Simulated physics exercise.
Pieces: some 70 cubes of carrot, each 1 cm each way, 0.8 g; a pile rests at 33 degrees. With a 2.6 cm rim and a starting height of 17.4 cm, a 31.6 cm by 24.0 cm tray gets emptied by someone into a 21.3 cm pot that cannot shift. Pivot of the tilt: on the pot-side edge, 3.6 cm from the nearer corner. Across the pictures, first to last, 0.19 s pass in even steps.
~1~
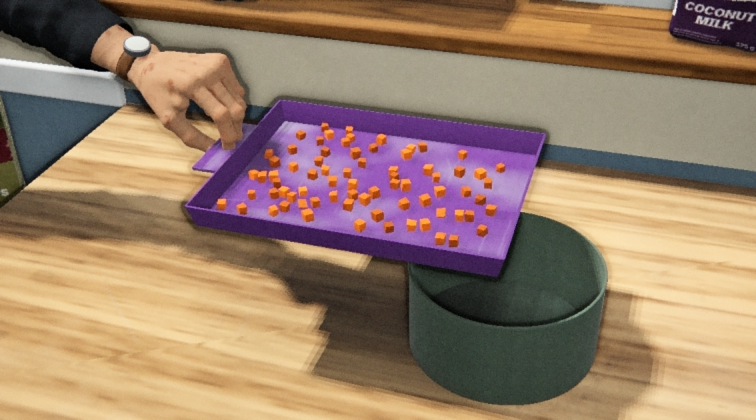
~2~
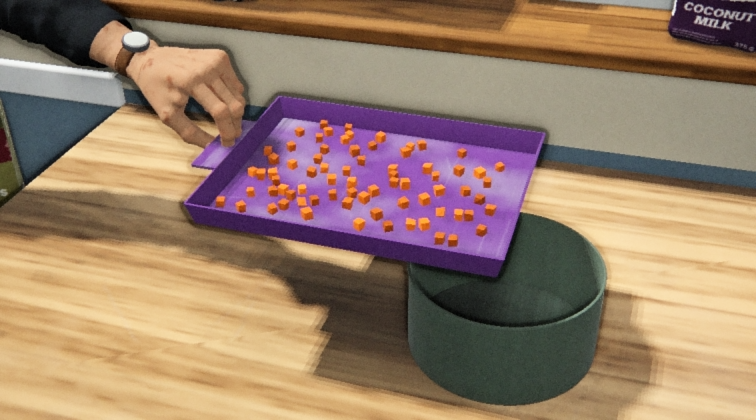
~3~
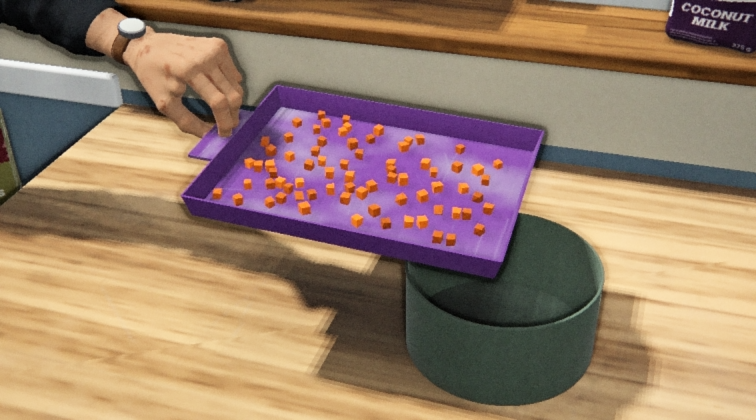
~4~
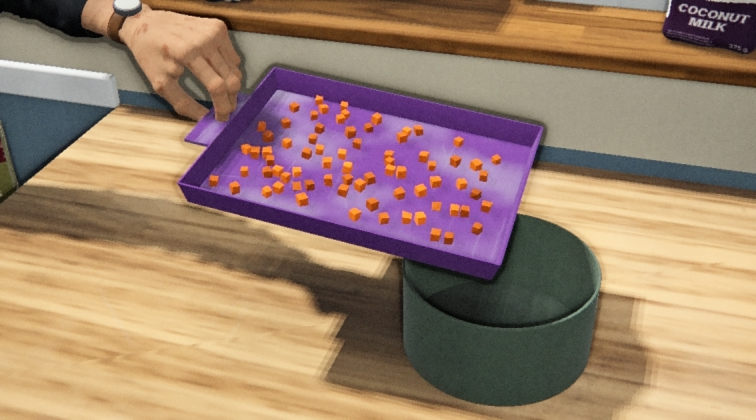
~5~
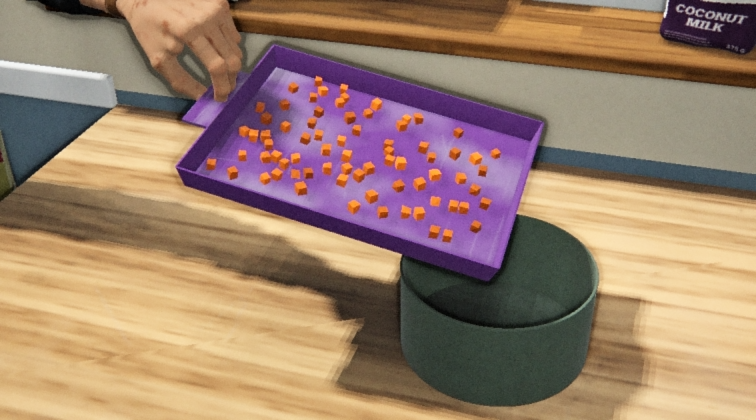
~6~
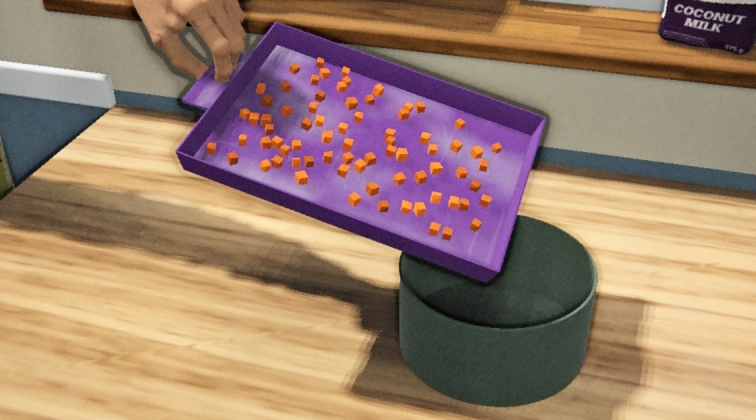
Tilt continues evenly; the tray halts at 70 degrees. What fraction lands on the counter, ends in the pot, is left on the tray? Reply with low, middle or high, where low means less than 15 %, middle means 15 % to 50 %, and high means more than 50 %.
My answer: Counter - high; pot - low; left on the tray - middle.
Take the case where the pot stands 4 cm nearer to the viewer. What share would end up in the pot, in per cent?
In that setup it would come to near 30 per cent.
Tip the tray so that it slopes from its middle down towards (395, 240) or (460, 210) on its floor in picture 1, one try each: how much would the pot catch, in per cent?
0 and 25 %.
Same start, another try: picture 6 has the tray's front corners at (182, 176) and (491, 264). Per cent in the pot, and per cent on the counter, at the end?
In the pot: 0 per cent; on the counter: 75 per cent.
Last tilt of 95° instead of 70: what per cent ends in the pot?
Around 0 %, I reckon.
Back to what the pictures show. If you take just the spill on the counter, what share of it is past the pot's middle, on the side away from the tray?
Estimate: Roughly 100 per cent of the pieces.
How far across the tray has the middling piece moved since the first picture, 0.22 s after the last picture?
Around 1 centimetres.
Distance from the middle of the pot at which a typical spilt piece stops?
Distance: Some 28 cm.
Then, 0.22 s after the last picture, tilt 44 degrees; the tray holds 100 %, the pot 0 %.
Then, 0.37 s after the last picture, tilt 63 degrees; the tray holds 100 %, the pot 0 %.
Then, 0.64 s after the last picture, tilt 70 degrees; the tray holds 30 %, the pot 0 %.
In the end, counter 75 %, pot 0 %, tray 25 %.
